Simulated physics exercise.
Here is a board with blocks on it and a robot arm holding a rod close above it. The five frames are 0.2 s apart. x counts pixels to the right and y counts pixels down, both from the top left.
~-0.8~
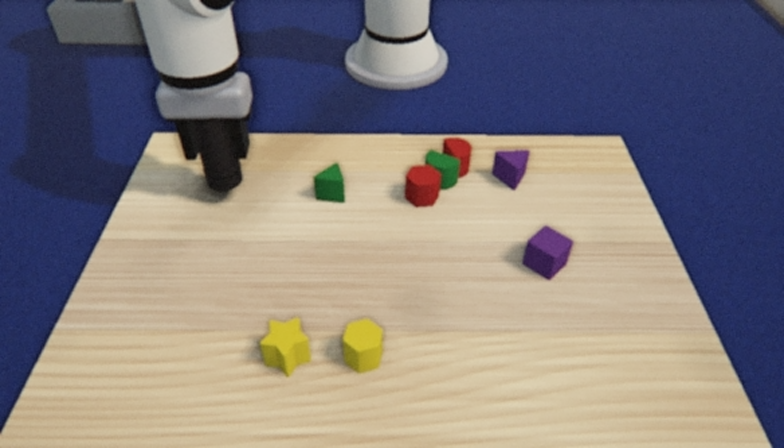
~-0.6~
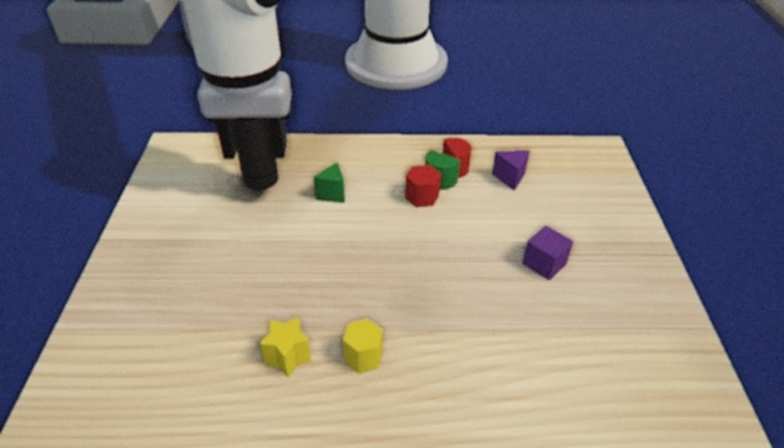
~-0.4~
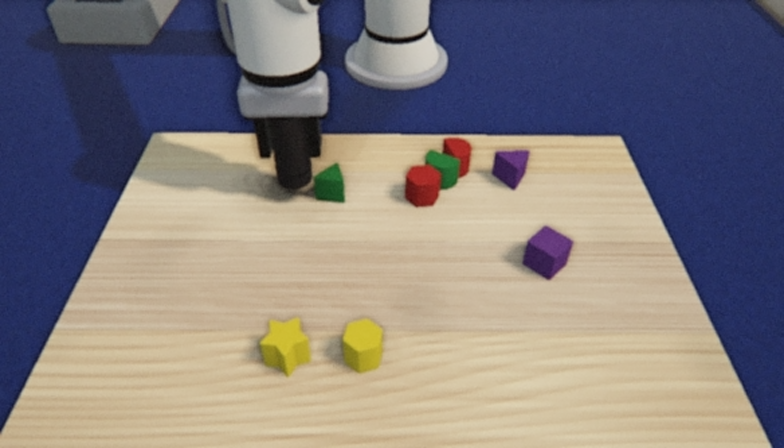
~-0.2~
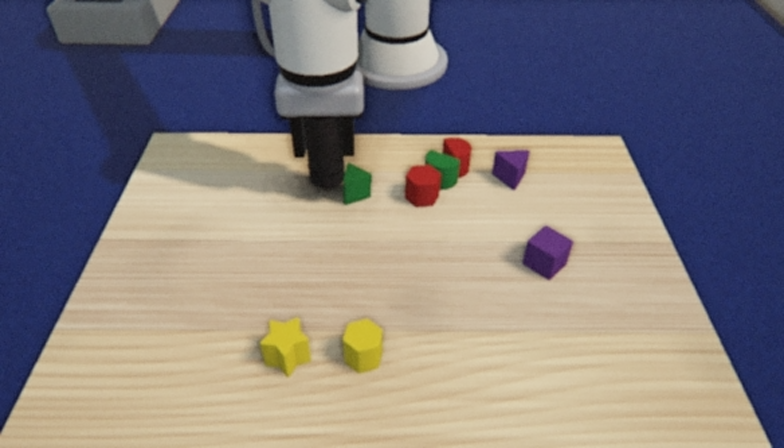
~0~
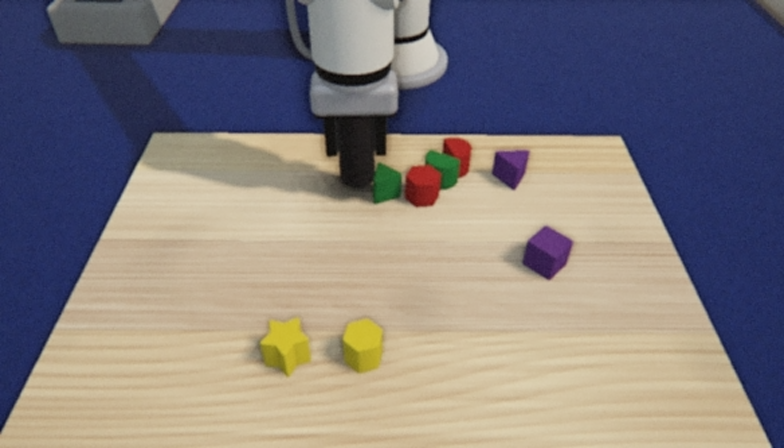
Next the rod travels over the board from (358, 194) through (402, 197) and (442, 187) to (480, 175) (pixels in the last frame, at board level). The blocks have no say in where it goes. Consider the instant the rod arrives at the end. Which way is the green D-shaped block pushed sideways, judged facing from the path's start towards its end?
The shift is to the left of that direction.
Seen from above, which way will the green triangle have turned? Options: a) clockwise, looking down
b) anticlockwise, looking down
a
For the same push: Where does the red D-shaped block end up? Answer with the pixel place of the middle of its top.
The answer is (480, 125).
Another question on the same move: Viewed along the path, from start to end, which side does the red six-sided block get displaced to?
Its sideways move is to the right.
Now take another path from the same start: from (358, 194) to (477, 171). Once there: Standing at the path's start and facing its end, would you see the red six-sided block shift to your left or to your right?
My answer: Right.
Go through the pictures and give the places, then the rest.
The first picture shows rod tip at (225, 181); block tops, green triangle at (331, 173); red six-sided block at (423, 174); green D-shaped block at (441, 159); red D-shaped block at (459, 146).
The second picture shows rod at (261, 180); blocks unchanged.
The third picture shows rod at (295, 179); blocks unchanged.
The fourth picture shows rod at (327, 179); green triangle at (354, 173).
The fifth picture shows rod at (358, 178); green triangle at (385, 172); red six-sided block at (423, 174); green D-shaped block at (441, 159); red D-shaped block at (459, 146).
The first path, step by step. One third of the way, rod at (403, 181); green triangle at (431, 174); red six-sided block at (463, 180).
Two thirds of the way, rod at (444, 171); green triangle at (472, 165); red six-sided block at (481, 182), turned 35° clockwise; green D-shaped block at (462, 147); red D-shaped block at (471, 137), turned 50° anticlockwise.
At the end, rod at (482, 160); green triangle at (507, 162), turned 25° clockwise; red six-sided block at (482, 182), turned 40° clockwise; green D-shaped block at (487, 136), turned 55° anticlockwise; red D-shaped block at (480, 125), turned 95° anticlockwise.
